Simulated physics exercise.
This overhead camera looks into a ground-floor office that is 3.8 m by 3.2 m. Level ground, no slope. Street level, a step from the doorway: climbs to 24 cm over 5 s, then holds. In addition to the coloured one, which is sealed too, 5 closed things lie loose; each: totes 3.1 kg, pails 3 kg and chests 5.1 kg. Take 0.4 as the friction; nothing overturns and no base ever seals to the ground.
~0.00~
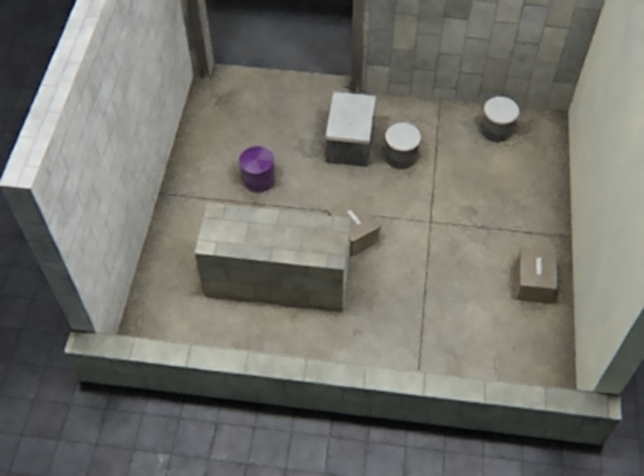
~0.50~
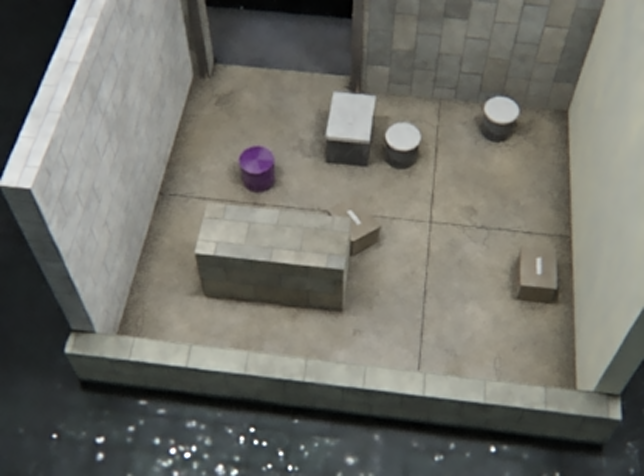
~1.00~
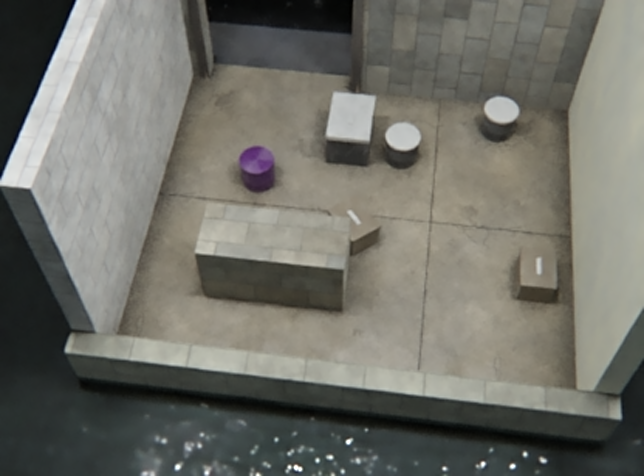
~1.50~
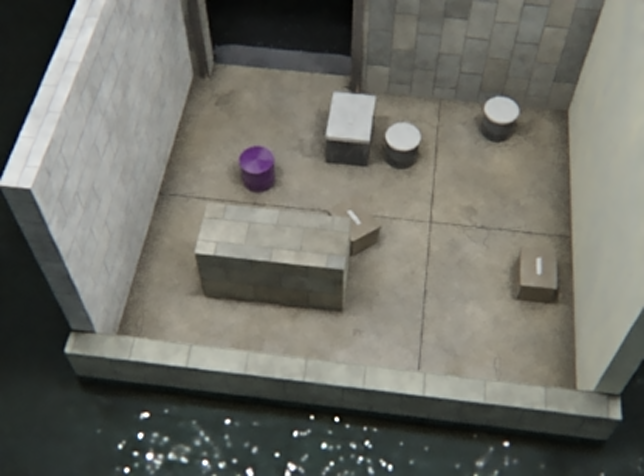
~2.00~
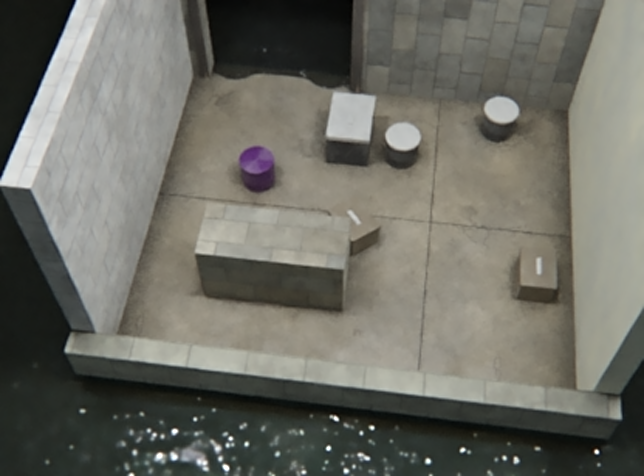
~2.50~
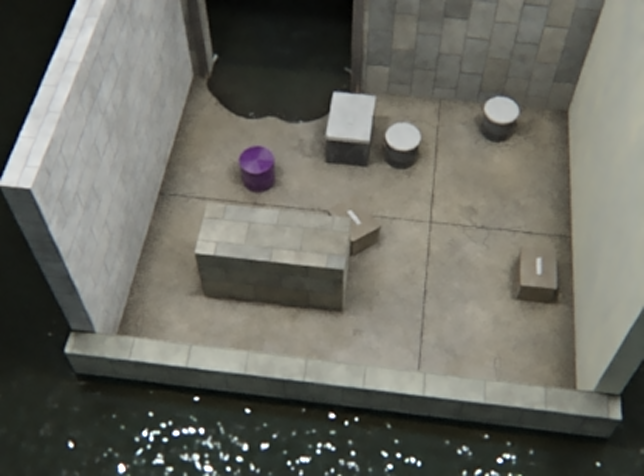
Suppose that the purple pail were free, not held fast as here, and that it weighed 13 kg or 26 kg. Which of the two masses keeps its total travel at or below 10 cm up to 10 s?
Only the larger one.
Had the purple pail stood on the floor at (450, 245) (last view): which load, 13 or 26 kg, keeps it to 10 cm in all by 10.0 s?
Here only the heavier suffices.
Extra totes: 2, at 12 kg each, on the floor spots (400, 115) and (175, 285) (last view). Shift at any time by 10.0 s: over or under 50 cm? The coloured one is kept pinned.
Order as asked: Stays within / goes beyond.
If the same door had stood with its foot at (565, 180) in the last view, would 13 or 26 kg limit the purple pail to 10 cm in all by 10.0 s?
In that setup just the second mass works.
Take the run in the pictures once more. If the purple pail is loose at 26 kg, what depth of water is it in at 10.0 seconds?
Something like 14 centimetres.
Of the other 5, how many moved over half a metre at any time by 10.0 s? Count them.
That makes 5.
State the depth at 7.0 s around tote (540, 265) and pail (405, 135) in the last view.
Depths: Near 7 cm, then near 2 cm.
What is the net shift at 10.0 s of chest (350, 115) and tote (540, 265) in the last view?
In turn: 60 cm, 200 cm.
After 3.5 s the purple pail would be 0 cm from its start with 13 kg and 0 cm from its start with 26 kg; 4 cm of water round it then.
After 4.5 s the purple pail would be 1 cm from its start with 13 kg and 0 cm from its start with 26 kg; 6 cm of water round it then.
After 7.0 s the purple pail would be 66 cm from its start with 13 kg and 0 cm from its start with 26 kg; 13 cm of water round it then.
After 10.0 s the purple pail would be 210 cm from its start with 13 kg and 0 cm from its start with 26 kg; 14 cm of water round it then.
